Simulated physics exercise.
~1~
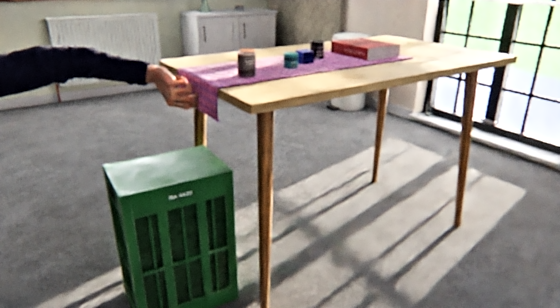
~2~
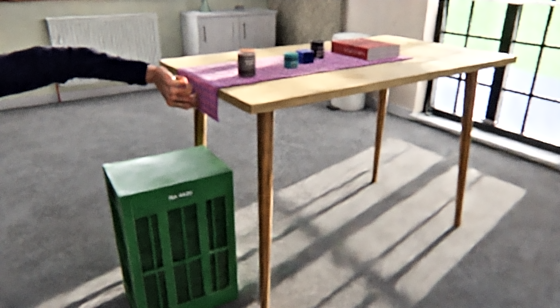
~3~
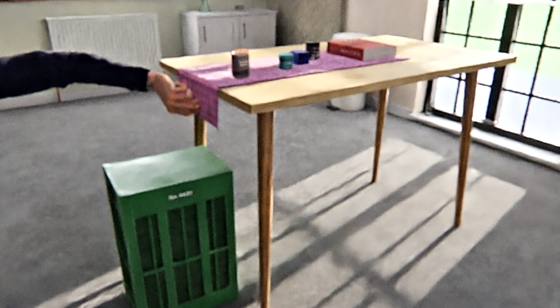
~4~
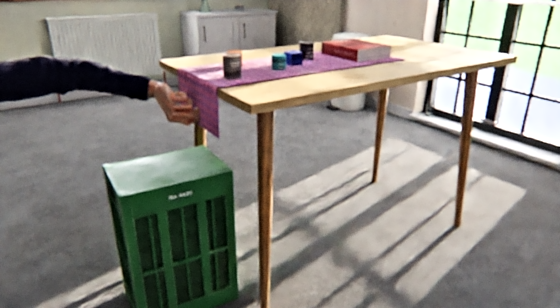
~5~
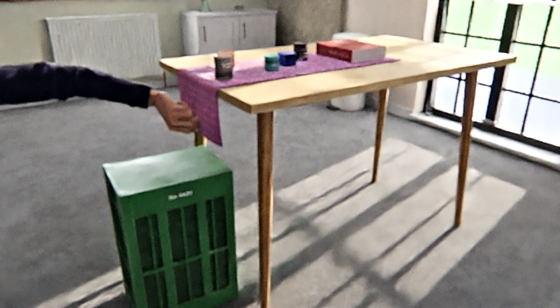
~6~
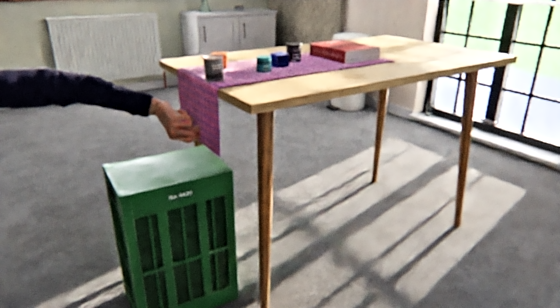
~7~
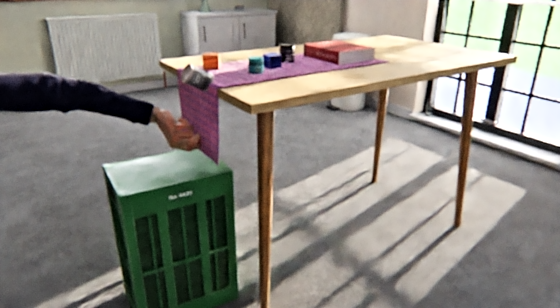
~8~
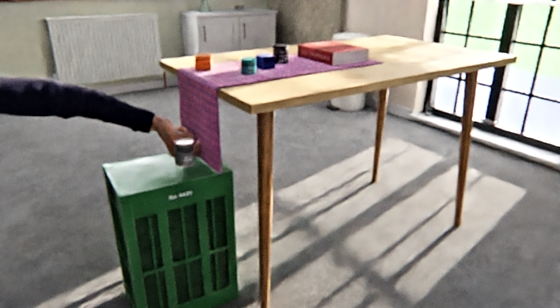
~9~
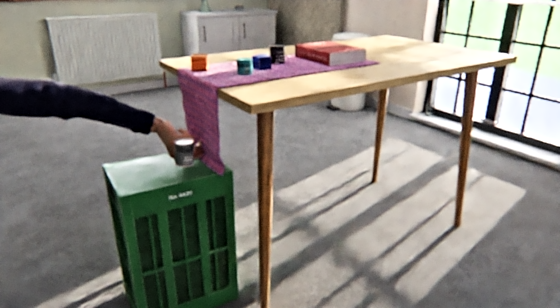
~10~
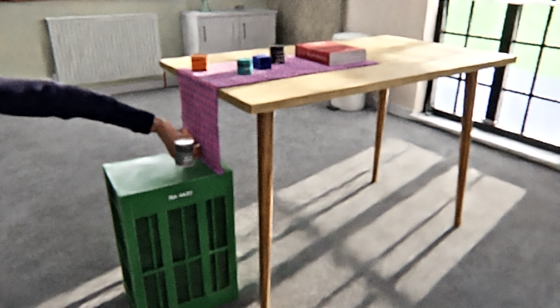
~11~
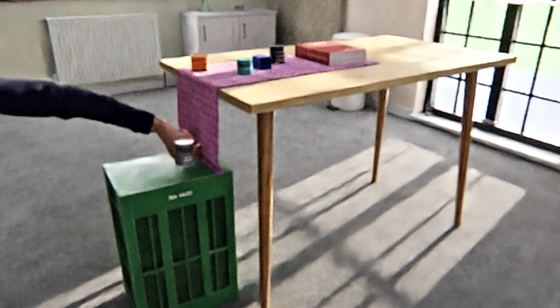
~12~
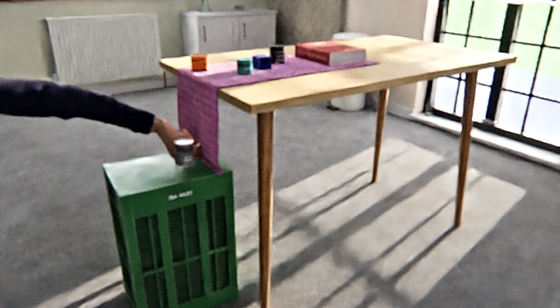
In a grey-carpeted room, a hand pulling a pink scarf down off a table, tipping a can onto the green crate below.
